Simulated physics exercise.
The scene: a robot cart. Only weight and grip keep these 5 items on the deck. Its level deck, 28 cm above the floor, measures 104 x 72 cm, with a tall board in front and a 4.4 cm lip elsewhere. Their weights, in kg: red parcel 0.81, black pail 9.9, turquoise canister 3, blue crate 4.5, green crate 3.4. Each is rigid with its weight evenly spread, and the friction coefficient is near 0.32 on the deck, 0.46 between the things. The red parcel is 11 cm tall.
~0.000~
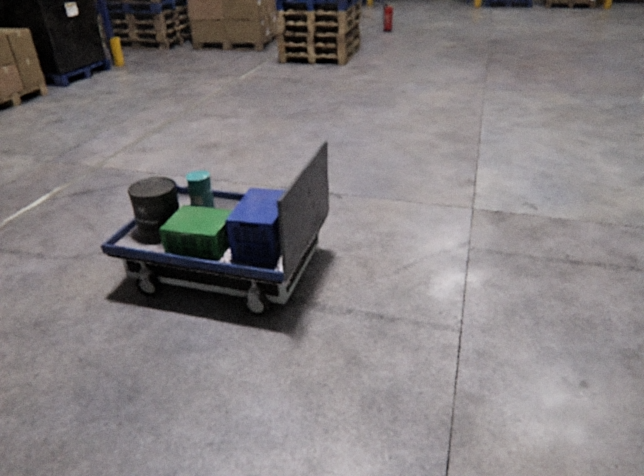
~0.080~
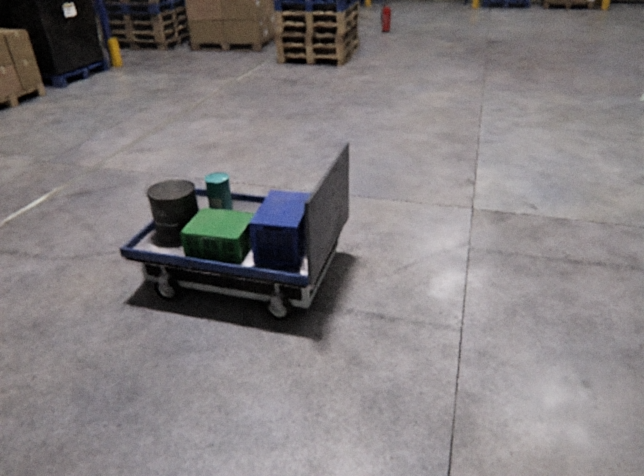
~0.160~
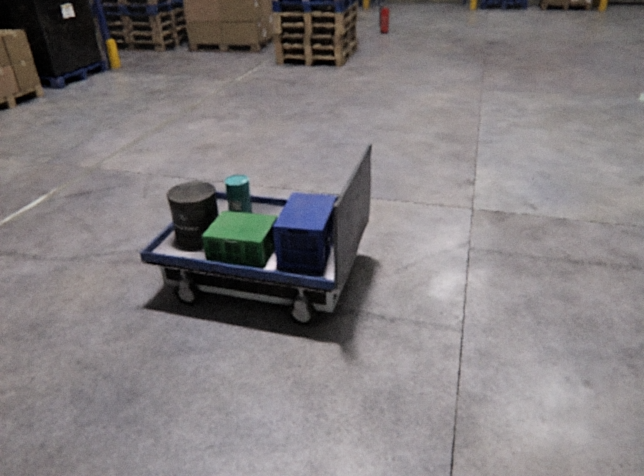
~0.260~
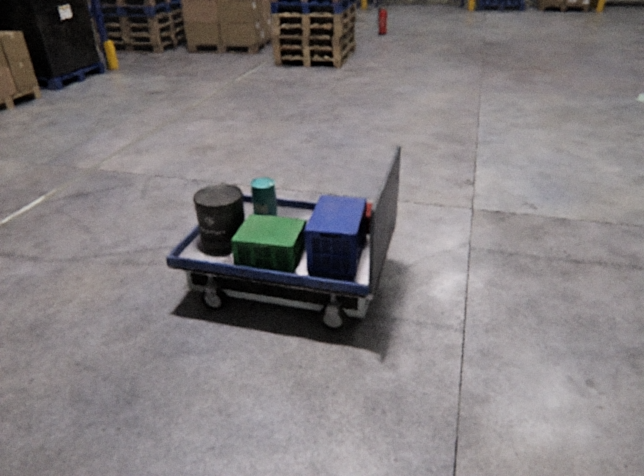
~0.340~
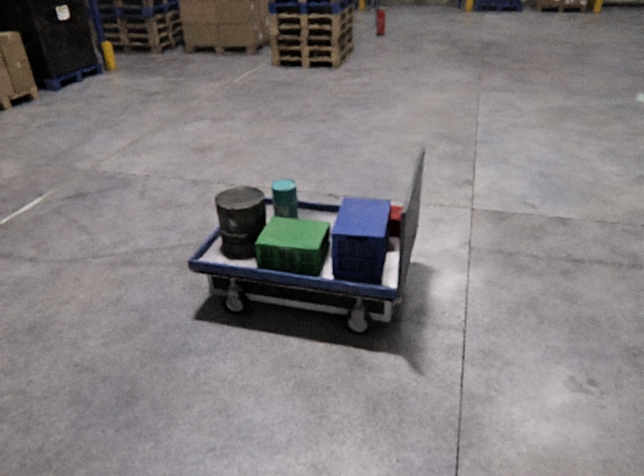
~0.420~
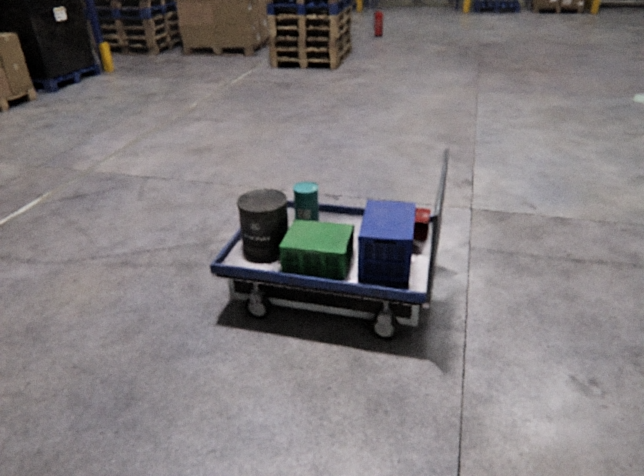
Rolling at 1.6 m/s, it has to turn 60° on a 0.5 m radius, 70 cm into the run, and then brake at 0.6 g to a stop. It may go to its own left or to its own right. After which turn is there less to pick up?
Turn left.
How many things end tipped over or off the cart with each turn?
Left: 0; right: 1.
Turning left. By 0.72 s, cart has run 115 cm, turned 35°; red parcel 15 cm from its spot near (471, 199); black pail 3 cm from its spot near (363, 228); blue crate 10 cm from its spot.
By 1.02 s, cart has run 162 cm, turned 60°; black pail 15 cm from its spot near (454, 207); red parcel 5 cm from its spot near (452, 156); turquoise canister 15 cm from its spot.
When it is over (1.8 s), not toppled but over 10 cm from the start, black pail, turquoise canister, blue crate and green crate; the last one within 10 cm of the start. In the last view, red parcel near (462, 152), black pail near (479, 188).
Turning right instead, turquoise canister tipped over or off the cart, 1 of 5 in all.
